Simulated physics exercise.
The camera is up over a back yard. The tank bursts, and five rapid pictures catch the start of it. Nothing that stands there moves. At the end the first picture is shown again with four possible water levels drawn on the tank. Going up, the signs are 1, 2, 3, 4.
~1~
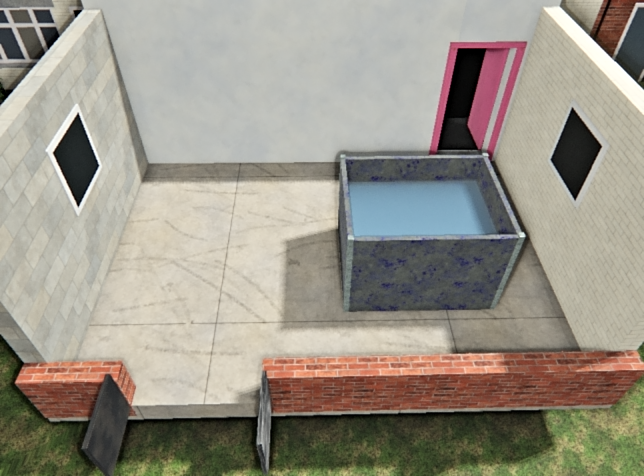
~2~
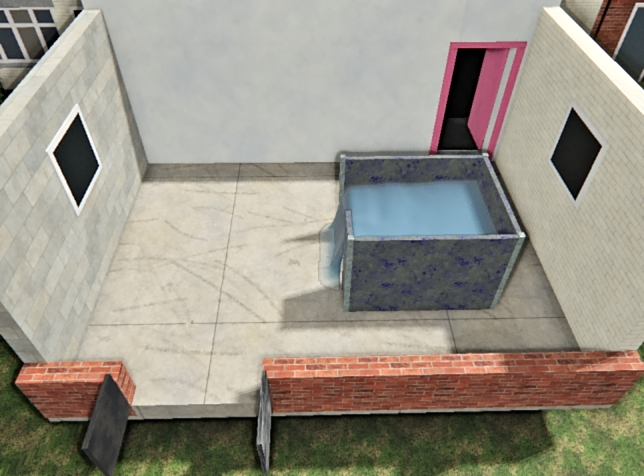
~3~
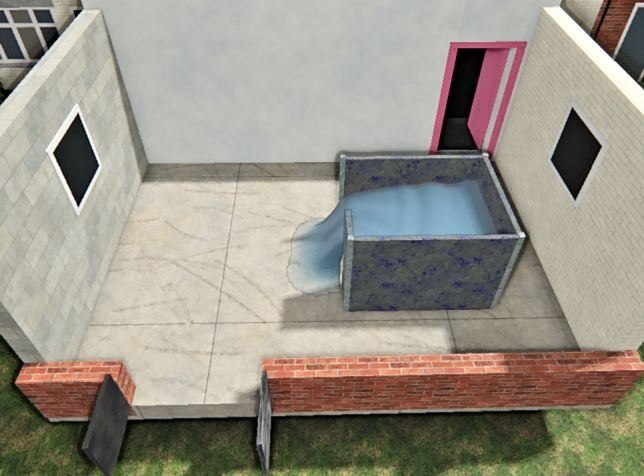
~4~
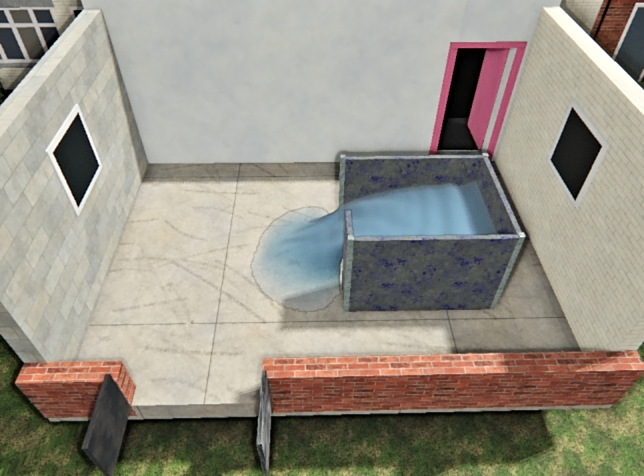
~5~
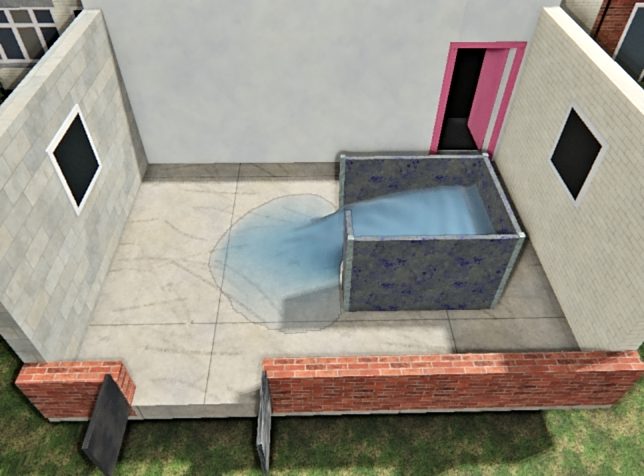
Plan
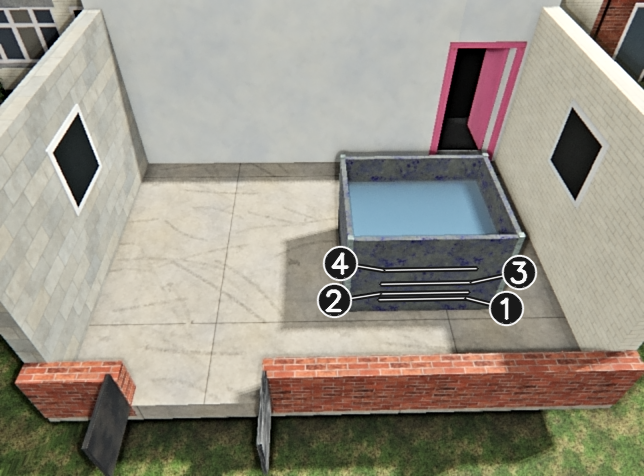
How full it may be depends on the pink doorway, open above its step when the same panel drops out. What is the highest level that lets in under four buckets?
I would pick line 4.
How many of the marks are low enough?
All of the four.
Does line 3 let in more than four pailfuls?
No, not at all.
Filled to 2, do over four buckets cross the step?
No, that is safe.
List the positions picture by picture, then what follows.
Water in the tank at rest, its middle at (420, 216); foot of the pink doorway at (459, 161); open gate at (192, 357).
Water covers 1 % of the ground and shows as far out as (324, 271).
Water covers 4 % of the ground and shows as far out as (294, 278).
Water covers 8 % of the ground and shows as far out as (256, 266).
Water covers 16 % of the ground and shows as far out as (214, 263).
On the marked copy, 1 at (422, 299); 2 at (424, 293); 3 at (426, 283); 4 at (429, 269); from the bottom up 1, 2, 3, 4.
Choosing 1, nothing gets over.
Choosing 2, nothing gets over.
Choosing 3, nothing gets over.
Choosing 4, a splash gets over, under a bucket.
